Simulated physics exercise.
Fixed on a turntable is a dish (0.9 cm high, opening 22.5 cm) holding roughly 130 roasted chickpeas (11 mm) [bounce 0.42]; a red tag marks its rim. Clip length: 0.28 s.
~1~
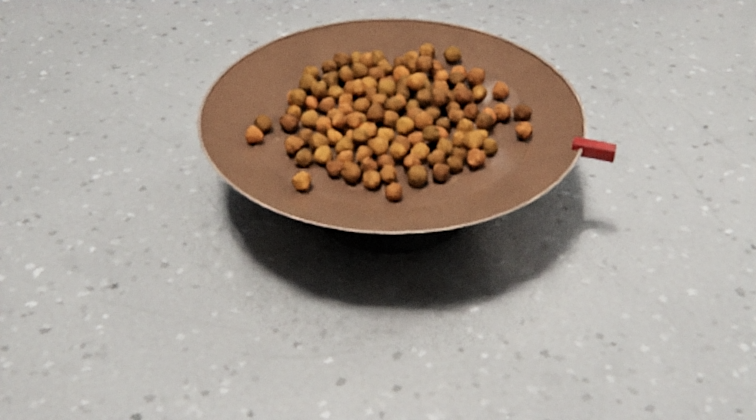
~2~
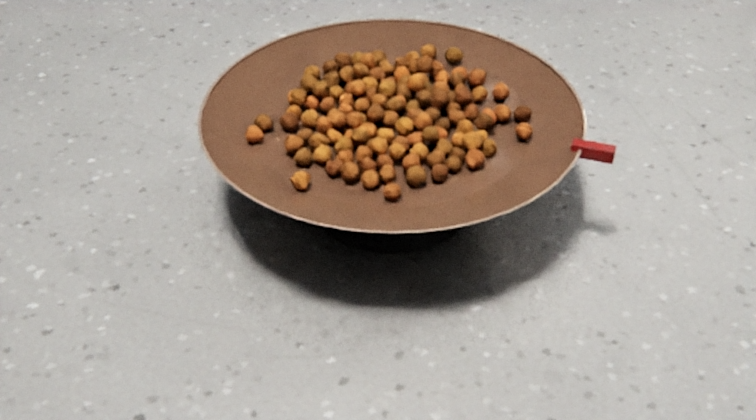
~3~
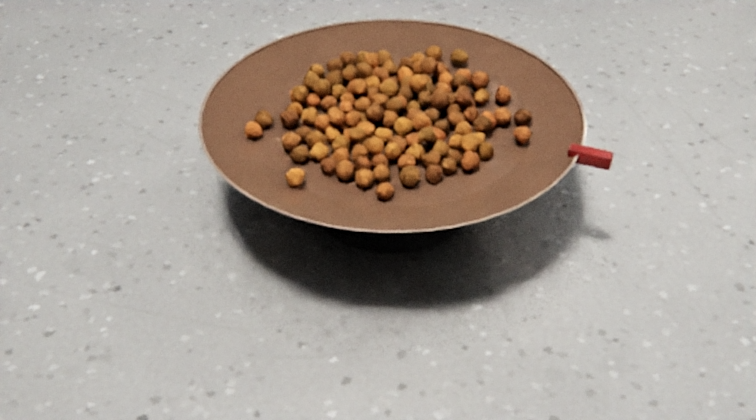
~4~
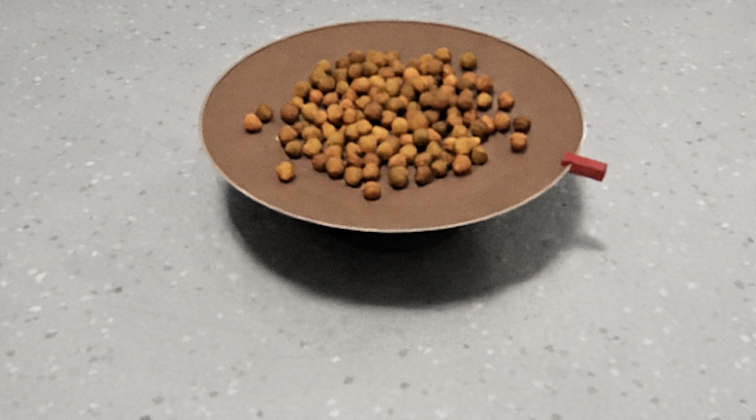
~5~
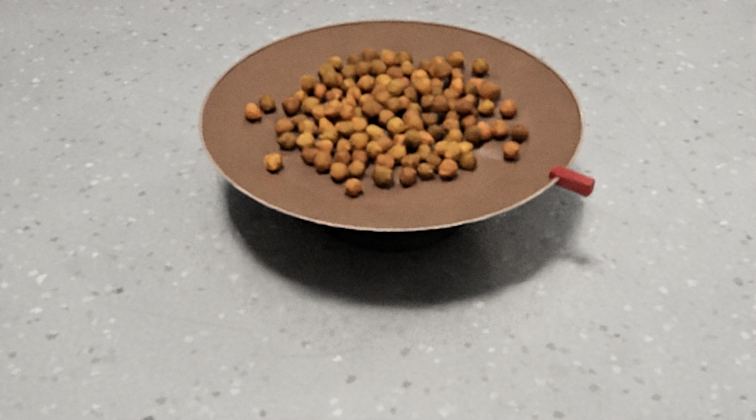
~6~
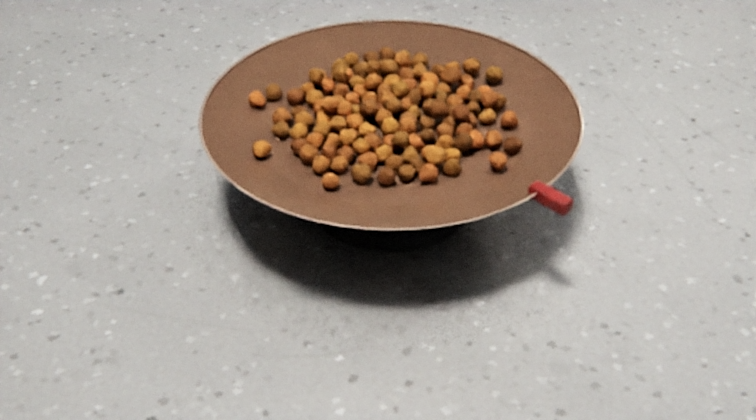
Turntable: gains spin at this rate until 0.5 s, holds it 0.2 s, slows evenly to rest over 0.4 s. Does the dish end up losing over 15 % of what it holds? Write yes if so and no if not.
I write no.
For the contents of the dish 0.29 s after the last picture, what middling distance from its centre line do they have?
Middling distance: Approx. 5.0 cm.
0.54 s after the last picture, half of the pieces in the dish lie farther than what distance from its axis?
The distance comes out around 5.0 cm.
Then, 0.29 s after the last picture, dish 100 %; middle of the pieces not yet landed near (389, 111).
Then, 0.54 s after the last picture, dish 100 %; middle of the pieces not yet landed near (390, 110).
Then, 0.76 s after the last picture, dish 100 %; middle of the pieces not yet landed near (392, 110).
Then, 0.97 s after the last picture, dish 100 %; middle of the pieces not yet landed near (392, 110).
In the end, dish 100 %.
